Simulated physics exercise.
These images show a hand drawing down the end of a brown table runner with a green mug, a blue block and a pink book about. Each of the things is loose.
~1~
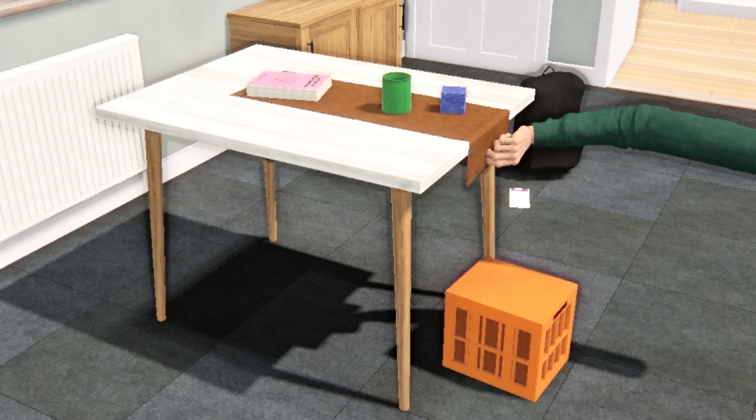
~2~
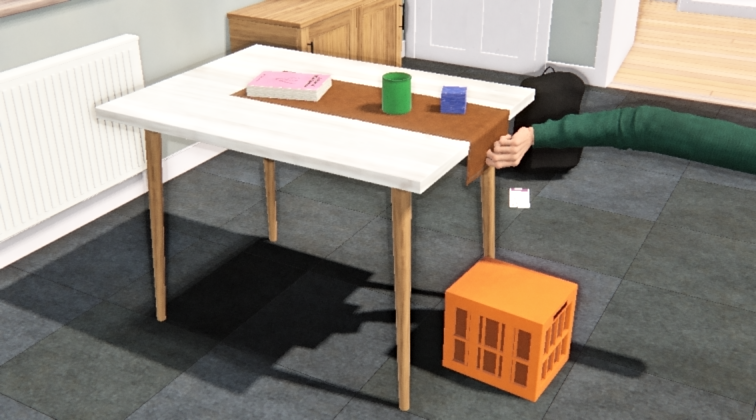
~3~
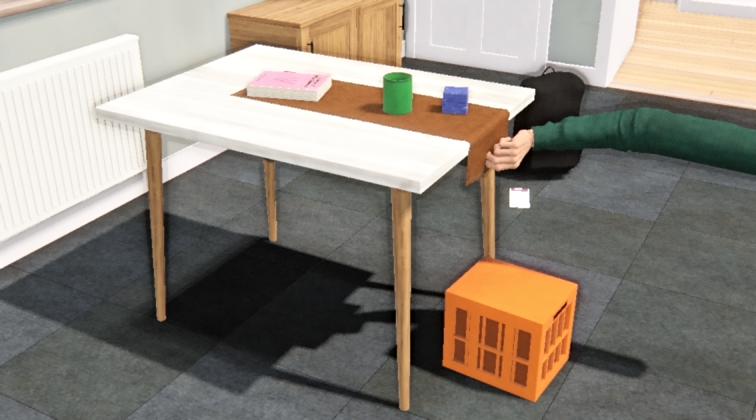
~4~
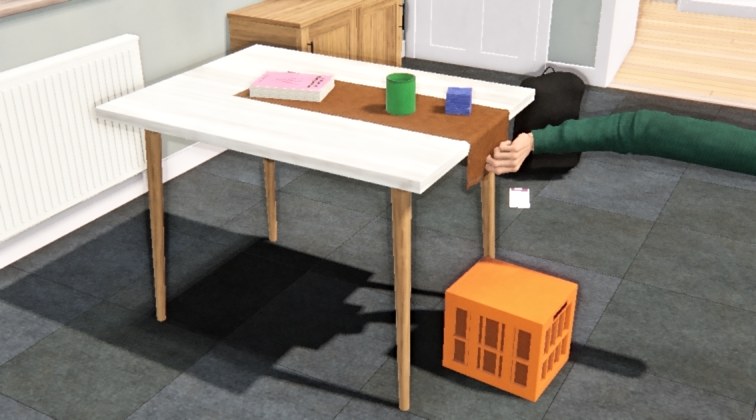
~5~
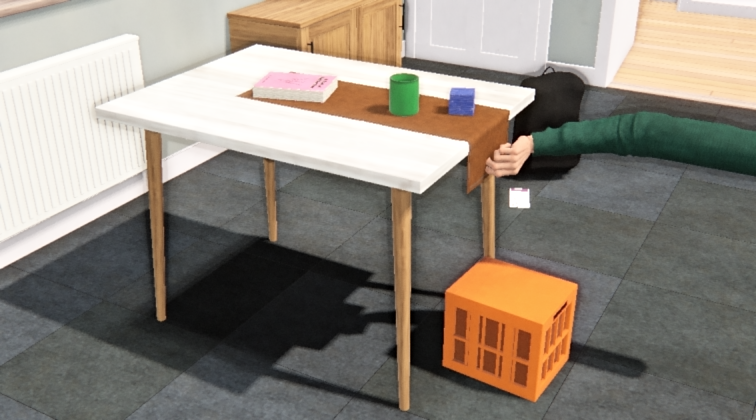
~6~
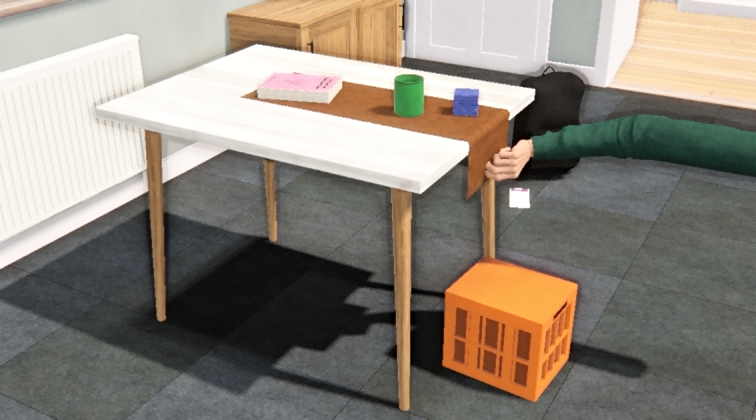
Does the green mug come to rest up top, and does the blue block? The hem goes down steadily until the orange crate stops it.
One by one: The green mug does not; the blue block does not.
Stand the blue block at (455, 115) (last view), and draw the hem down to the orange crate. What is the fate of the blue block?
Placed so, it drops.
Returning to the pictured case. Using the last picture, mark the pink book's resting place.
Once everything settles, look around (395, 104).
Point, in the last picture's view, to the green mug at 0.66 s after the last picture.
I'd say close to (449, 103).
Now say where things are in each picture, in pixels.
In the first picture, table runner end (467, 186); green mug (397, 76); blue block (454, 89); pink book (289, 80); top of the crate (521, 302).
In the second picture, table runner end (466, 186), far hem (229, 95); blue block (454, 89); blue block stands on the cloth.
In the third picture, table runner end (466, 187); green mug (398, 76).
In the fourth picture, table runner end (467, 190), far hem (232, 96); blue block (459, 90).
In the fifth picture, table runner end (467, 194); green mug (405, 77).
In the sixth picture, table runner end (467, 199), far hem (239, 98); green mug (409, 78); blue block (467, 92); top of the crate (521, 302).
Then, 0.66 s later than the last view, hem going down; mug carried along near (449, 103); block over the edge.
Then, 1.40 s later than the last view, hem going down; mug over the edge; block down below near (525, 248).
Finally, hem on the crate; mug down below near (530, 266); block down below near (525, 248). The green mug goes over the edge and the blue block is carried off the end.
